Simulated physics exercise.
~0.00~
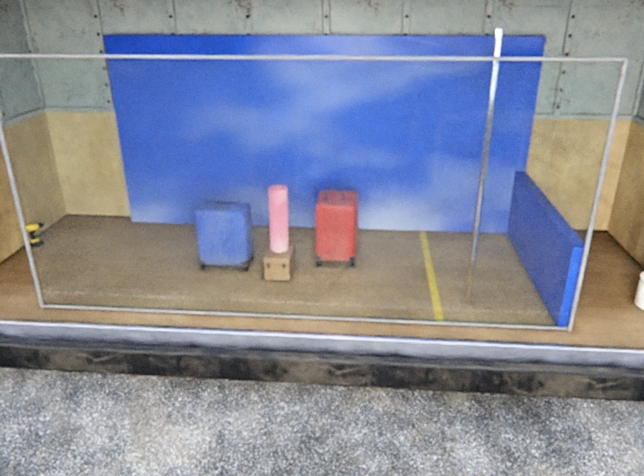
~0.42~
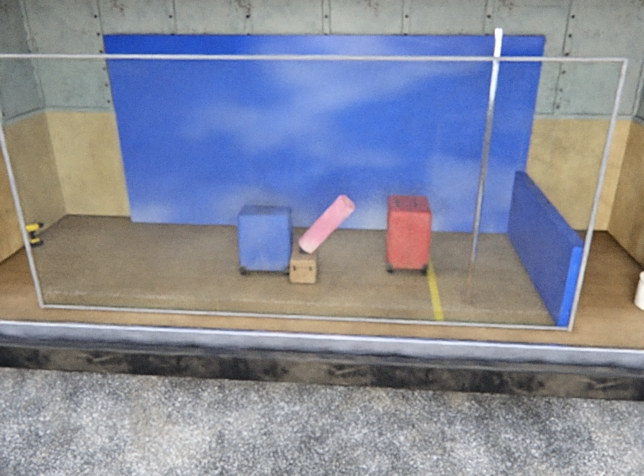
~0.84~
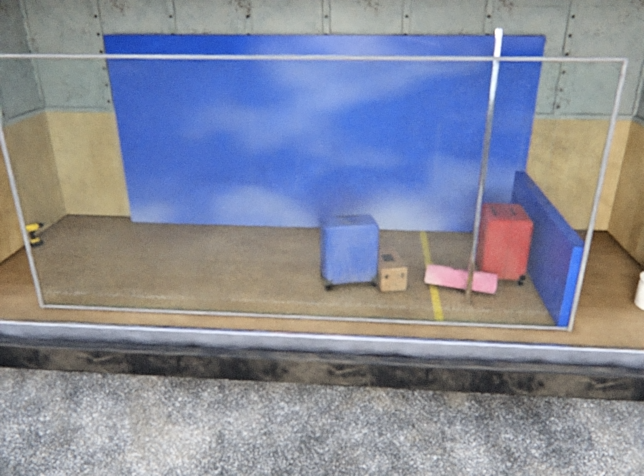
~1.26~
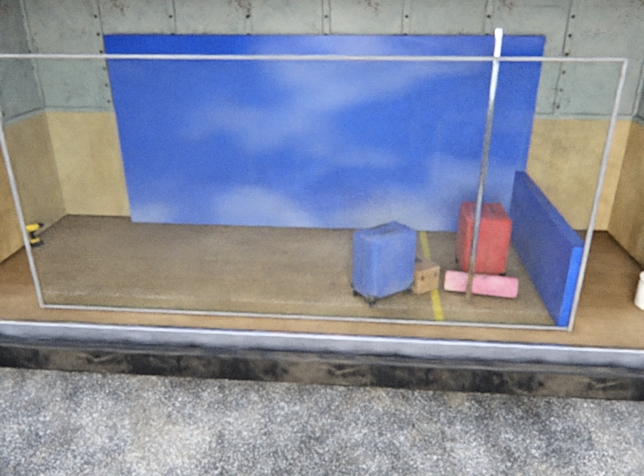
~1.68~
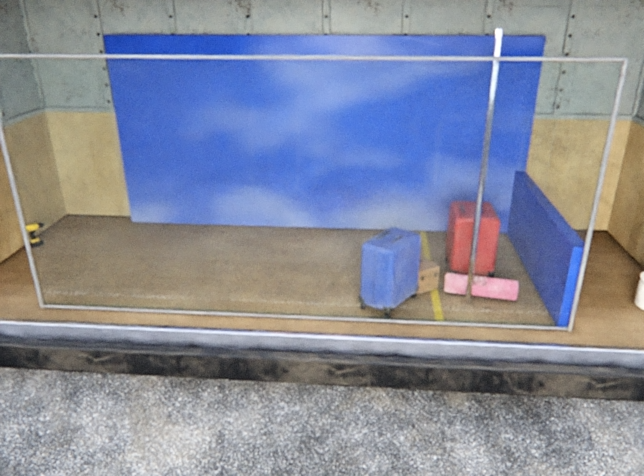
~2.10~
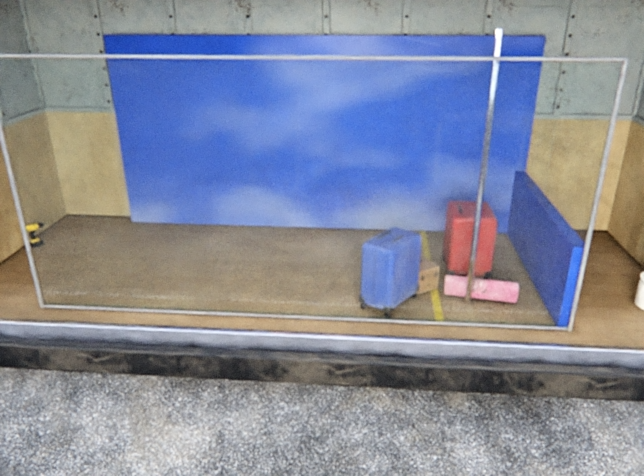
To begin with, a blue wheeled case, a pink roll standing behind a small brown box, and a red wheeled case sit upright on a bay floor before a blue wall. All of them move right, the red case pulling ahead while the pink roll leans over to the right. The roll ends up on its side near the pole, and the red case reaches the low blue panel at the right. The red case then shifts back left as the others edge right. Finally everything rests, the blue case and box short of the yellow line, the red case and roll beyond it.
